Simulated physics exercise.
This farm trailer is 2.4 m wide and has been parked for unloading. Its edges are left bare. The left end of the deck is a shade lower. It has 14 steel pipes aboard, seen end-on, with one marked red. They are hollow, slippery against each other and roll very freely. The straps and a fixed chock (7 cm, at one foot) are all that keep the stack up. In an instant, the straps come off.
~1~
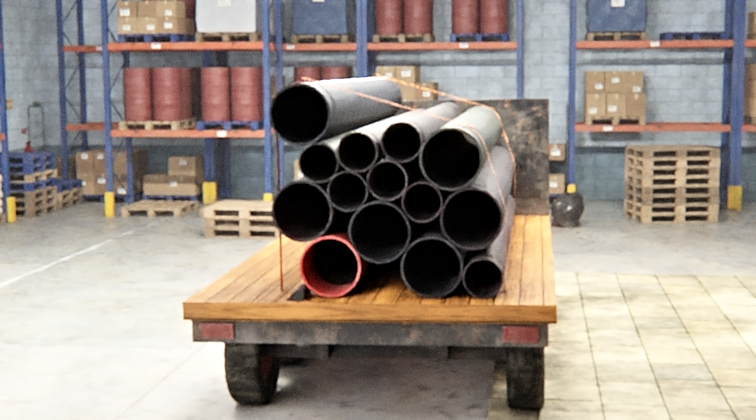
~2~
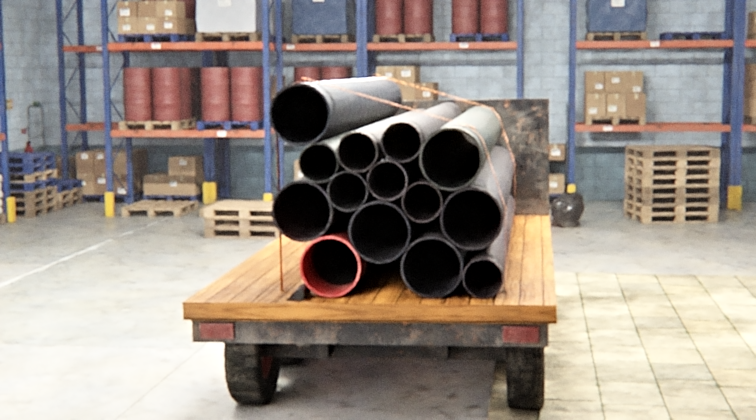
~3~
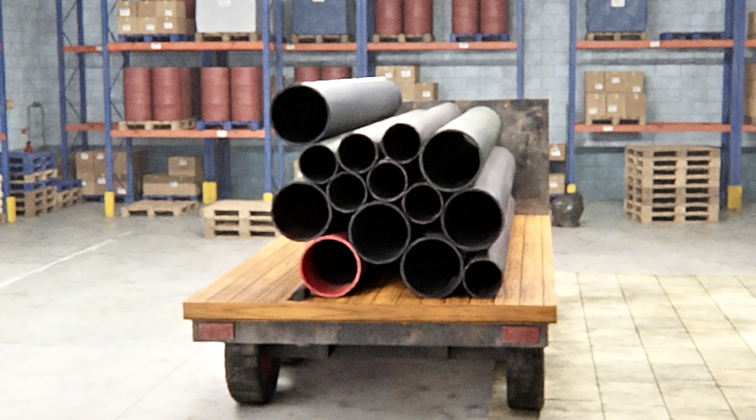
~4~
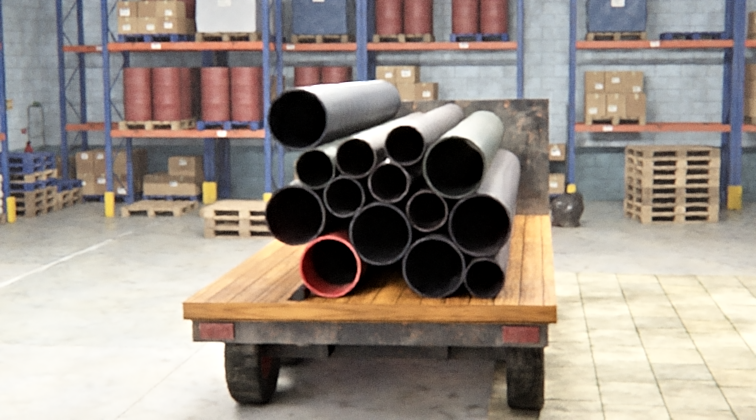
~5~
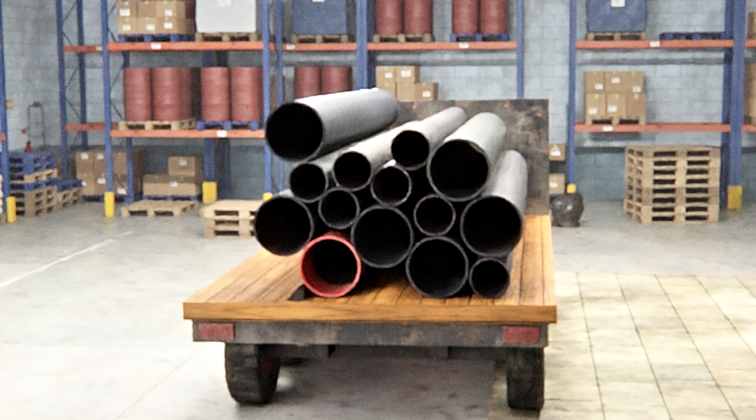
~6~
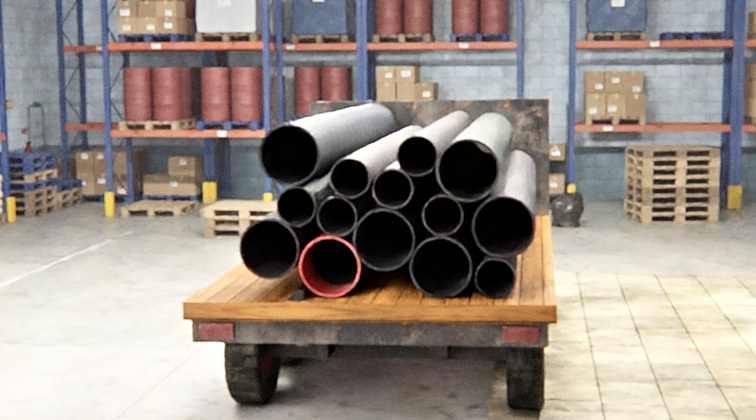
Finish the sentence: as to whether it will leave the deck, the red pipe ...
... will not.
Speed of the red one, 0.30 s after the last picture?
It's travelling at about 0.0 m/s.
Then, 0.3 s after the last picture, red is on the deck, 95 cm from the left edge; 0 gone from the deck.
At the end (8.4 s after the last picture), red is on the deck, 95 cm from the left edge; 9 gone from the deck.
